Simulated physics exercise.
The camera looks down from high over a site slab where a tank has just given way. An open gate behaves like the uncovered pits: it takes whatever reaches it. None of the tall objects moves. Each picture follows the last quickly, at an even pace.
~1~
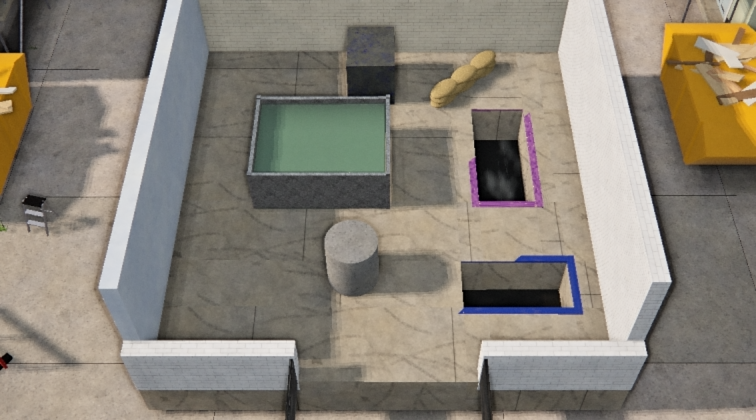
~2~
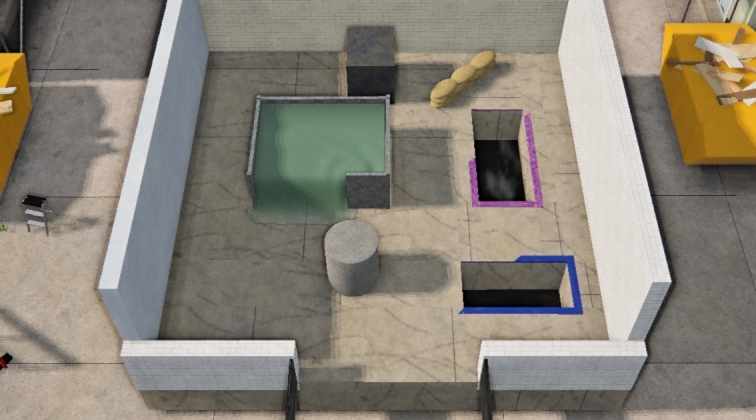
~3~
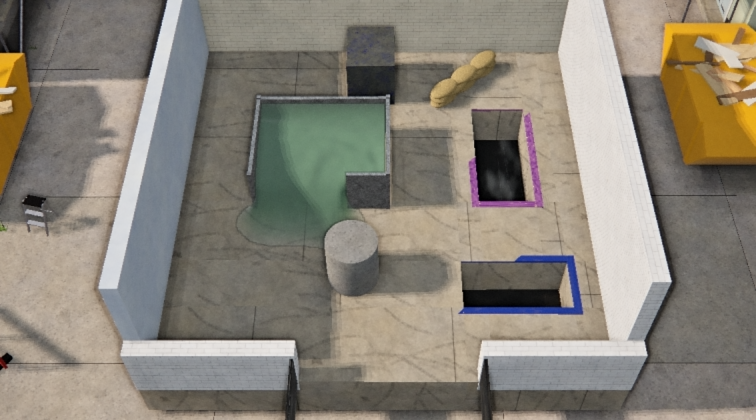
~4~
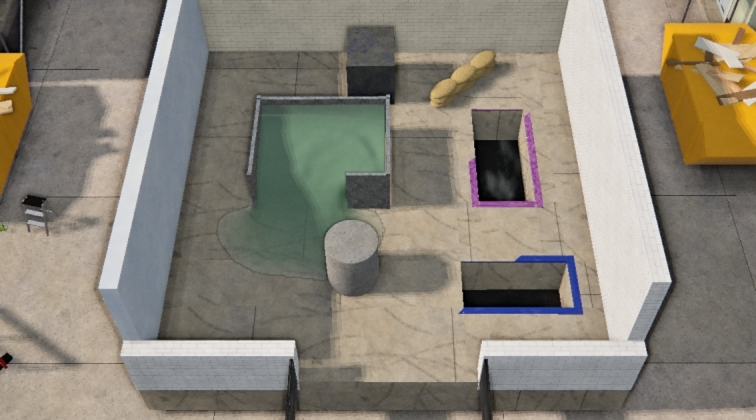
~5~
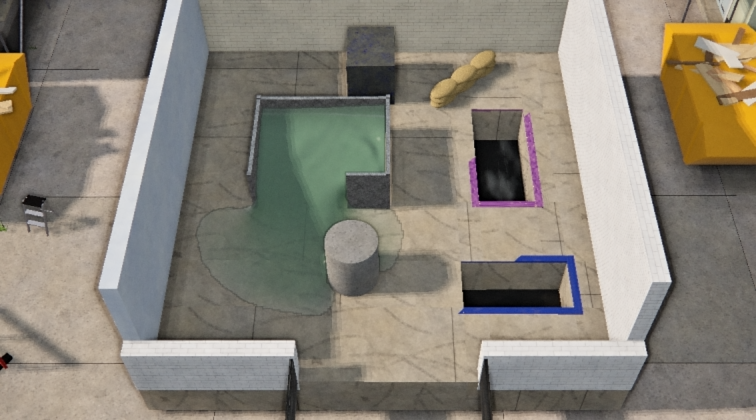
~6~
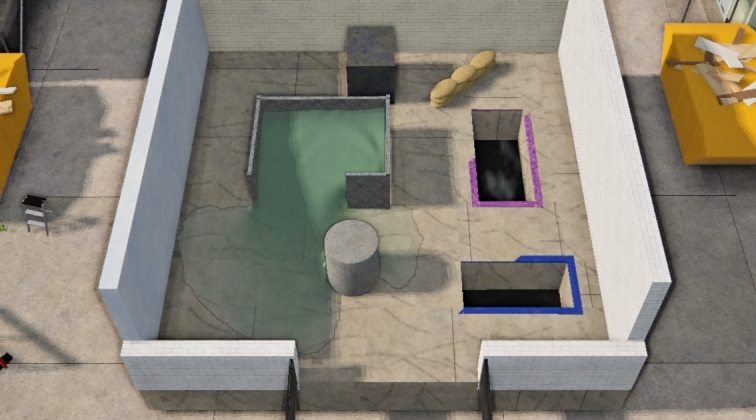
On a walled concrete slab seen from above, a tank of still green water stands near two open pits, one edged purple, one blue. Part of its front wall disappears and water pours out through the gap, spreading across the slab toward the viewer and the left, and around both sides of a grey cylinder.
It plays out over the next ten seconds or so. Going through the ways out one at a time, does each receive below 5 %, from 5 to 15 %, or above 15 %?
One at a time: The gate receives above 15 %, the purple pit receives below 5 %, the blue pit receives from 5 to 15 %.
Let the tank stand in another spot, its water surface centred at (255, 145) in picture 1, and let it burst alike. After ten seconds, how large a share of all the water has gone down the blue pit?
Blue: 20 %.
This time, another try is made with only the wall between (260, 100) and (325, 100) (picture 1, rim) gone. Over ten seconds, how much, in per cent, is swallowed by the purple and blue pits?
Purple 12 %, blue 4 %.
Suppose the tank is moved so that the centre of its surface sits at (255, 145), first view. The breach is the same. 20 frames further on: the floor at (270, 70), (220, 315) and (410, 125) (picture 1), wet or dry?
Location one: Bone dry; location two: Soaked; location three: Bone dry.
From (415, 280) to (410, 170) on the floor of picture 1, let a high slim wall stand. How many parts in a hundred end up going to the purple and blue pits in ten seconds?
Percent shares - purple: 0; blue: 2.
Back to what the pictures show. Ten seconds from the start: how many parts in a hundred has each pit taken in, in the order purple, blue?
About 4 percent for the first and about 10 percent for the second.
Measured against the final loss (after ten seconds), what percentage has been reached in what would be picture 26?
My reading is about 35 per cent.
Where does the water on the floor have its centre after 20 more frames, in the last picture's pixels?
The water's centre sits above (286, 255).
A moment on, water covers 25 % of the floor; the gate 2 %, the purple pit 0 %, the blue pit 0 %.
Next, water covers 35 % of the floor; the gate 7 %, the purple pit 0 %, the blue pit 1 %.
Then, water covers 40 % of the floor; the gate 14 %, the purple pit 1 %, the blue pit 2 %.
Later, water covers 60 % of the floor; the gate 27 %, the purple pit 1 %, the blue pit 5 %.
In the end, water covers 75 % of the floor; the gate 37 %, the purple pit 3 %, the blue pit 10 %.
